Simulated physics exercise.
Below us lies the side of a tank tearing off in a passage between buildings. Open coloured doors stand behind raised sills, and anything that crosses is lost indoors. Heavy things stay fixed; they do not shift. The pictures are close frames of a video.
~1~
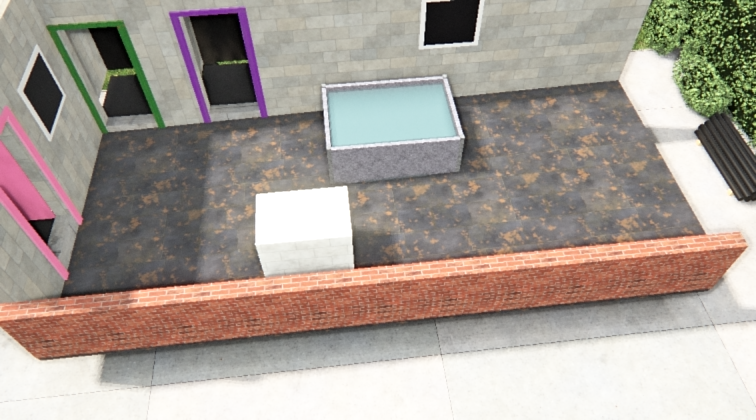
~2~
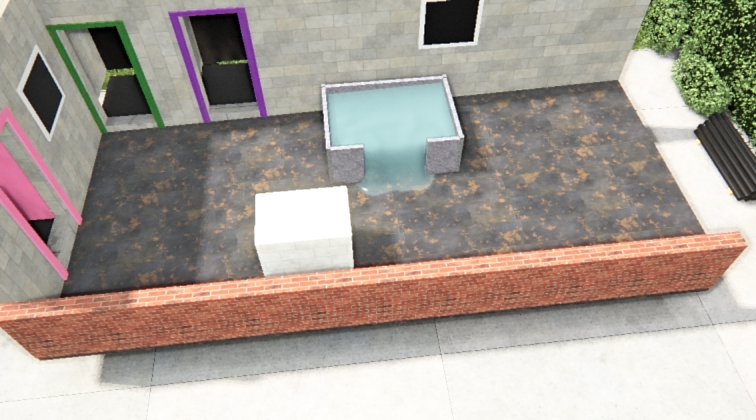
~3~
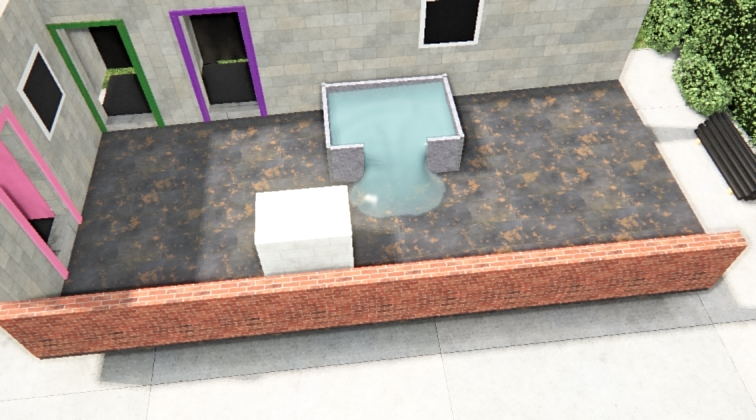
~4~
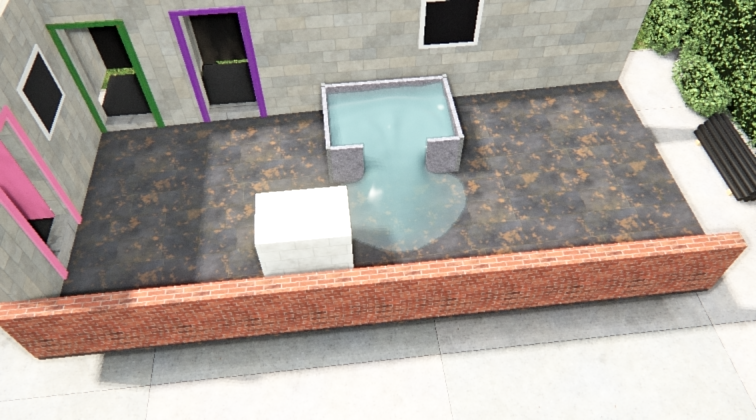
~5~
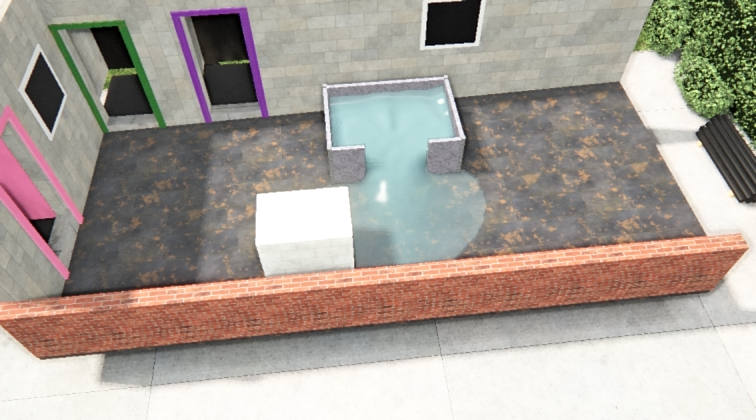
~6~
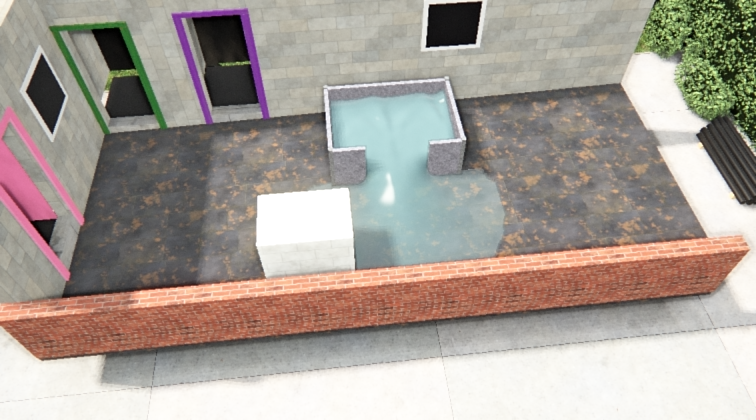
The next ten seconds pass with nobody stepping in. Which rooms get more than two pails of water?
At the end, pink door: Up to two buckets; green door: Up to two buckets; purple door: Up to two buckets.
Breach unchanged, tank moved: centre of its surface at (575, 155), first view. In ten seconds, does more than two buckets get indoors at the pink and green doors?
As it turns out, the pink door ends up short of the line and the green door ends up short of the line.
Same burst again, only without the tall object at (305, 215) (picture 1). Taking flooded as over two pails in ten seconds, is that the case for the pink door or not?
Result: Pink door remains below.
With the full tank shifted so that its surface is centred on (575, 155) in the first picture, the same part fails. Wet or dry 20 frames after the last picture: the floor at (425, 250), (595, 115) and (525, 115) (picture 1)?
Result: Inundated; spared; spared.
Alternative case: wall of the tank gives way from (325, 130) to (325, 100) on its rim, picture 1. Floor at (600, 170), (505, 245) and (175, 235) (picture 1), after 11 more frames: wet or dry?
The three spots, in order, are spared, spared and inundated.
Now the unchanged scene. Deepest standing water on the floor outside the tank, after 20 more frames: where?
Deepest point: About (389, 284).
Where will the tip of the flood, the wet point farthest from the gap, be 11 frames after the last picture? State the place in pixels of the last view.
Close to (80, 330), I think.
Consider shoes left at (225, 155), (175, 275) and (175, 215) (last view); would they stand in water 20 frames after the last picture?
Point by point: Not yet wet, inundated, inundated.
A moment on, water covers 20 % of the floor; the pink door not reached, the green door not reached, the purple door not reached.
Next, water covers 40 % of the floor; the pink door not reached, the green door not reached, the purple door not reached.
Then, water covers 55 % of the floor; the pink door wet at the sill, nothing in, the green door not reached, the purple door not reached.
Later, water covers 80 % of the floor; the pink door wet at the sill, nothing in, the green door wet at the sill, nothing in, the purple door wet at the sill, nothing in.
In the end, water covers 85 % of the floor; the pink door wet at the sill, nothing in, the green door wet at the sill, nothing in, the purple door wet at the sill, nothing in.
